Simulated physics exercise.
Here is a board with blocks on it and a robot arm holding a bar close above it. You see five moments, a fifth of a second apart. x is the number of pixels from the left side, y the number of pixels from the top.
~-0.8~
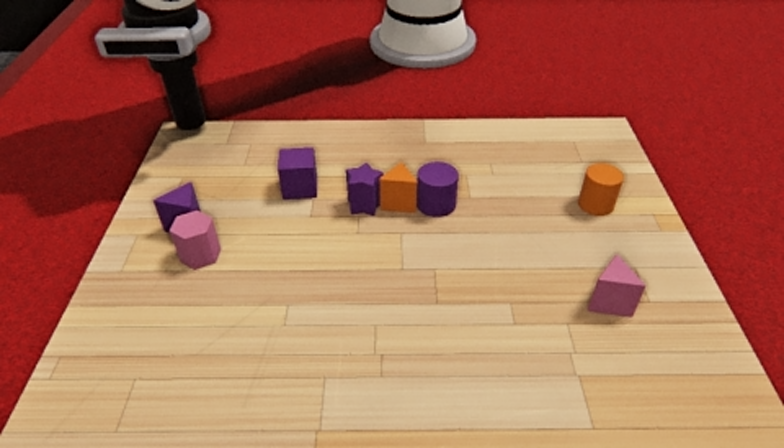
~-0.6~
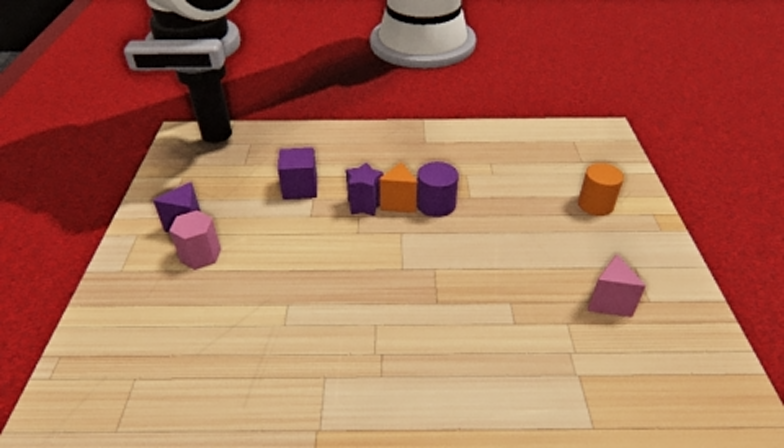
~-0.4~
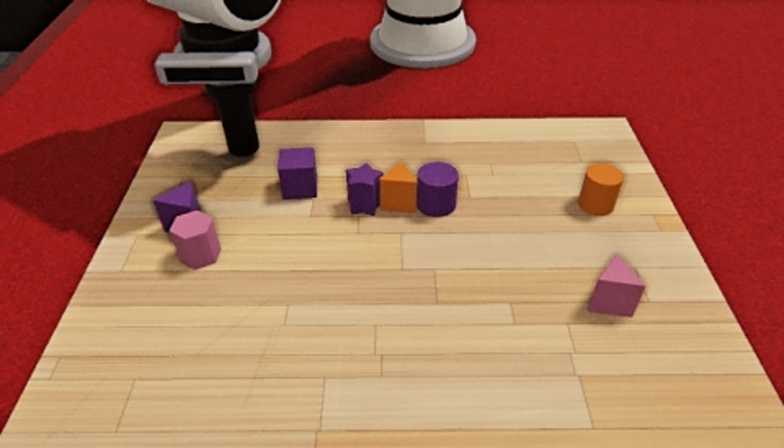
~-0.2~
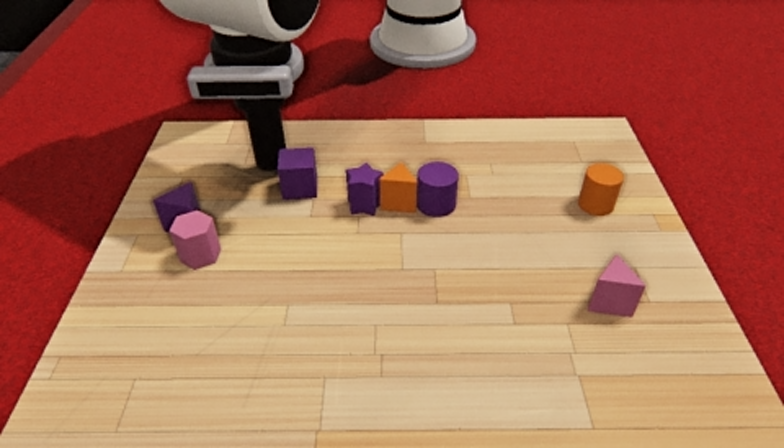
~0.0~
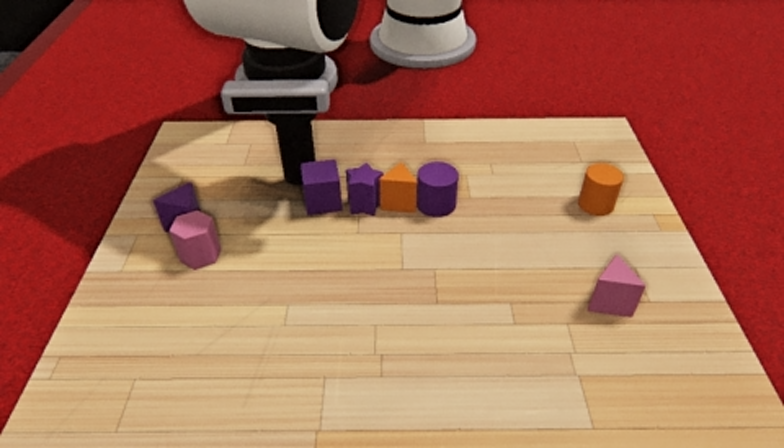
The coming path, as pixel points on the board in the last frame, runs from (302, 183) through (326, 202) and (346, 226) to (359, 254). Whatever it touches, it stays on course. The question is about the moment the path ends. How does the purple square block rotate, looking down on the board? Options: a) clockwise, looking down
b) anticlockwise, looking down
That would be b.
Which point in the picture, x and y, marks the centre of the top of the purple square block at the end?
The spot you're after is about (379, 246) in the image.
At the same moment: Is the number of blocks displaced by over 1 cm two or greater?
The answer is no.
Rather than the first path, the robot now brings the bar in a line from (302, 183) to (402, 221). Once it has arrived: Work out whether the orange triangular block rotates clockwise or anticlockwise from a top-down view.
Twists anticlockwise.
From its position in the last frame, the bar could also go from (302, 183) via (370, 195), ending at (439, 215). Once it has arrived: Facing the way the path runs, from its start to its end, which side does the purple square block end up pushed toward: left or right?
Right-hand side.
On the path given first. One third of the way, bar at (326, 195); purple square block at (339, 192), turned 15° anticlockwise; purple star at (367, 175), turned 20° anticlockwise.
Two thirds of the way, bar at (346, 219); purple square block at (359, 218), turned 15° anticlockwise; purple star at (368, 175), turned 20° anticlockwise.
At the end, bar at (359, 247); purple square block at (379, 246), turned 25° anticlockwise; purple star at (368, 175), turned 20° anticlockwise; orange triangular block in place.
